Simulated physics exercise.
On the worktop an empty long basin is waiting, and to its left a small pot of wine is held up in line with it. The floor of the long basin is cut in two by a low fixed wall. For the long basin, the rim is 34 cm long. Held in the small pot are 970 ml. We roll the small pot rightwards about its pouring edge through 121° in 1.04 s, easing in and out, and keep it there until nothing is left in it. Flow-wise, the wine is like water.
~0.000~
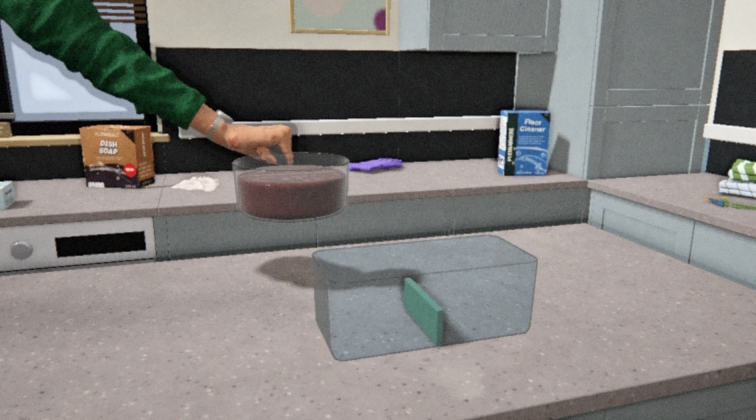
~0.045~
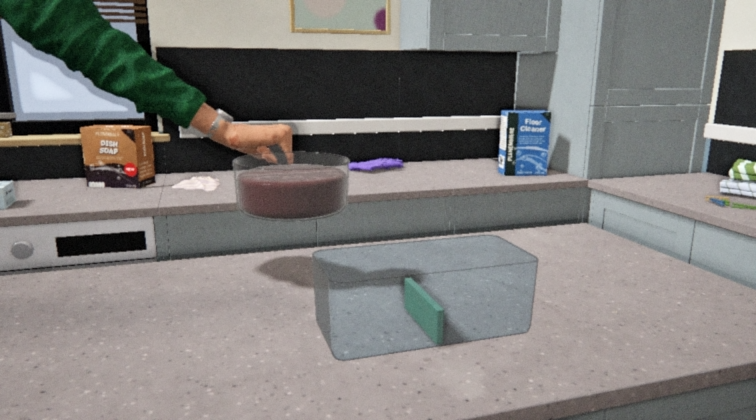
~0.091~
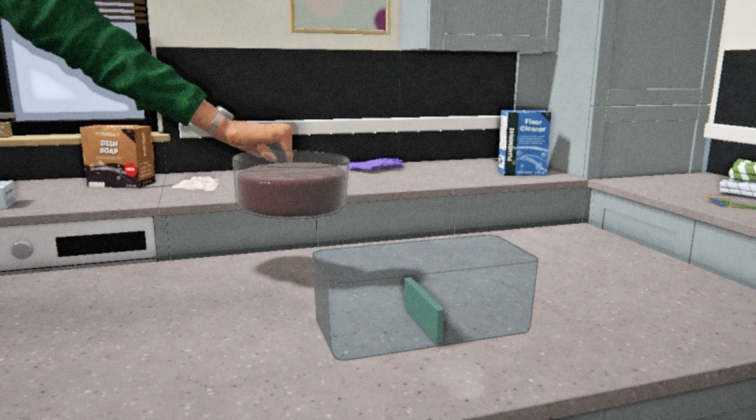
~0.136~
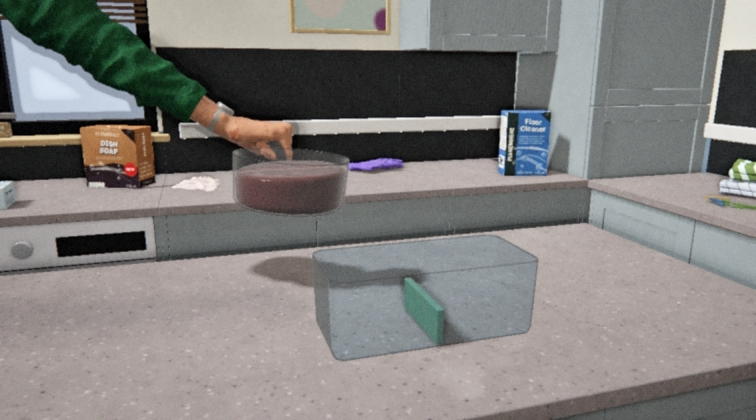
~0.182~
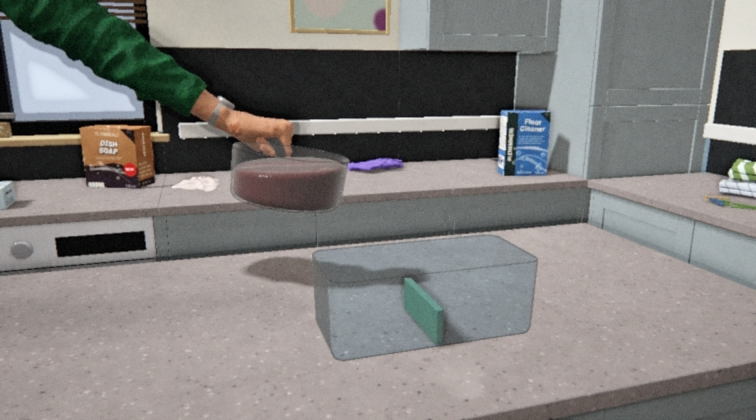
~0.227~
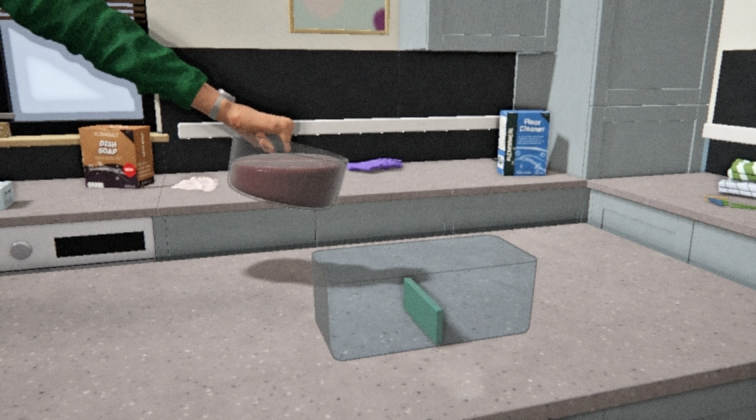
We see a hand in a green sleeve holding a small clear pot of dark red wine above a worktop, left of an empty long basin with a green divider inside, then slowly tilting the pot slightly rightwards.
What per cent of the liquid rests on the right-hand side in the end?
60 percent.
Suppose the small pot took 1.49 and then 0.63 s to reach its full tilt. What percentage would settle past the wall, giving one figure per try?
45 per cent first, 55 per cent second.
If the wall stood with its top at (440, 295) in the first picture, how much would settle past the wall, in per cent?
Then about 30 per cent.
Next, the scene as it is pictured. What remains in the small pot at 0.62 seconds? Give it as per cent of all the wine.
About 48 per cent.
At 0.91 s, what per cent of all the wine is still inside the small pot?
Roughly 3 per cent.
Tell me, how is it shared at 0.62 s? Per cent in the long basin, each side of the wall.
Near 6 on the left, 0 on the right.
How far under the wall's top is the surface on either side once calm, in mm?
Roughly 42 mm on the left side and roughly 32 mm on the right.
Then, 0.62 s in, the tilt is 79° and 48 per cent is still to pour, 6 is left of the wall and 0 right of it.
Then, 0.91 s in, the tilt is 116° and 3 per cent is still to pour, 22 is left of the wall and 60 right of it.
Then, 1.21 s in, the tilt is 121° and 0 per cent is still to pour, 38 is left of the wall and 60 right of it.
Then, 1.54 s in, the tilt is 121° and 0 per cent is still to pour, 38 is left of the wall and 60 right of it.
Finally, 38 per cent lies left of the wall, 60 right of it and 2 outside.
